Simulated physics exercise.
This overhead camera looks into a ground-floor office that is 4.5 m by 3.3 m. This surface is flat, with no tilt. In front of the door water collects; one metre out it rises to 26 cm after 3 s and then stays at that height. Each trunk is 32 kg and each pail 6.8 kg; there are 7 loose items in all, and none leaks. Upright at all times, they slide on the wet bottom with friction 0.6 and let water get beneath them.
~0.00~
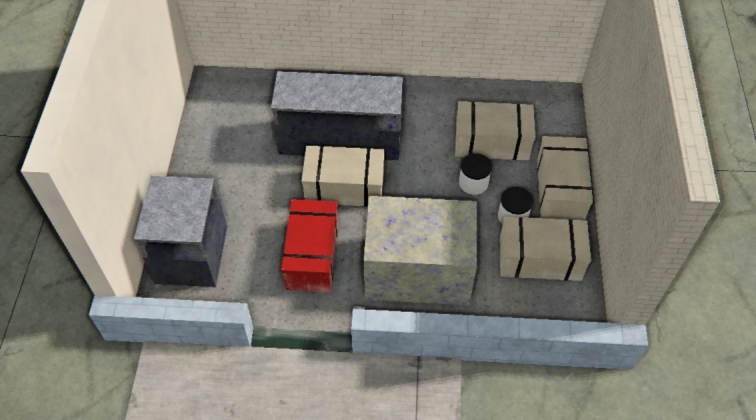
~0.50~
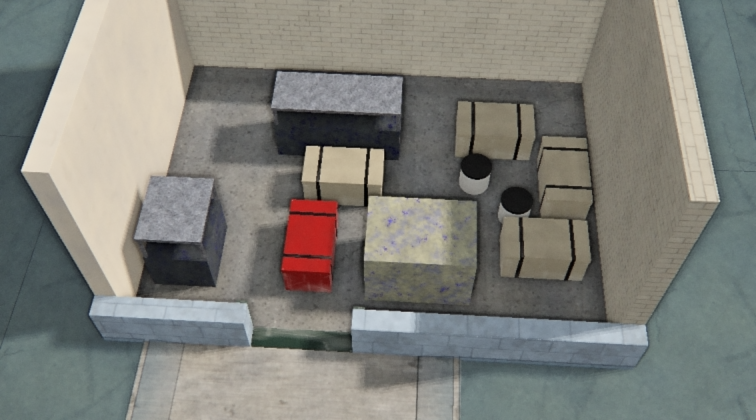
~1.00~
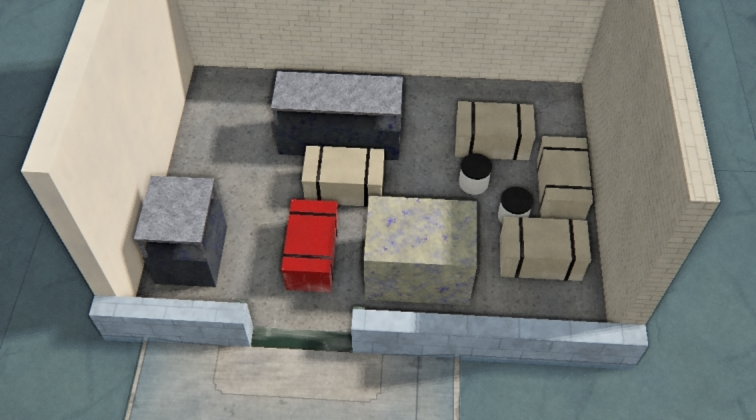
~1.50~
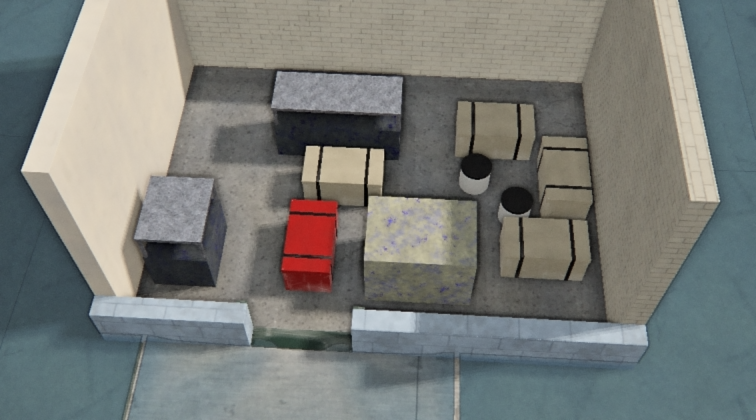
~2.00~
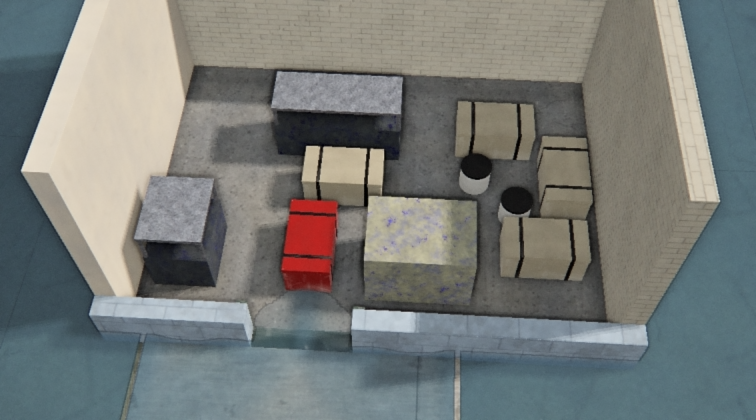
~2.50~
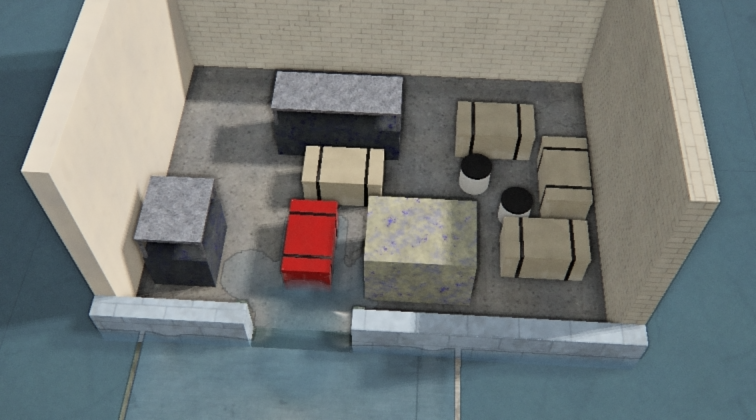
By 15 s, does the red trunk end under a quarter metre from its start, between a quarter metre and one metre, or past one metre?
Past one metre.
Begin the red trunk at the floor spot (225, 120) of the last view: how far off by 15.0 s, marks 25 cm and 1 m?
Short answer, it is taken a long way.
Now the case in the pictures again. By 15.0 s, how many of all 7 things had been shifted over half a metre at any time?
Tally: 7.
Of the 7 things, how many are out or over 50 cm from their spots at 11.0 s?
Answer: 4.
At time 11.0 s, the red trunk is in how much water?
About 10 cm.
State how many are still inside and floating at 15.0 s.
7 of them.
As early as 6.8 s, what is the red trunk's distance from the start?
Around 200 cm from the start by that time.
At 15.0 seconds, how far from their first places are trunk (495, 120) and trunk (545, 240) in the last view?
First 60 cm, then 80 cm.
After 3.5 s the red trunk is near (308, 214), 0.2 m from its start, aground; 0 afloat.
After 6.8 s the red trunk is near (189, 110), 2.0 m from its start, afloat; 2 afloat.
After 11.0 s the red trunk is near (370, 76), 2.1 m from its start, afloat; 6 afloat.
After 15.0 s the red trunk is near (555, 80), 3.2 m from its start, afloat; 7 afloat.
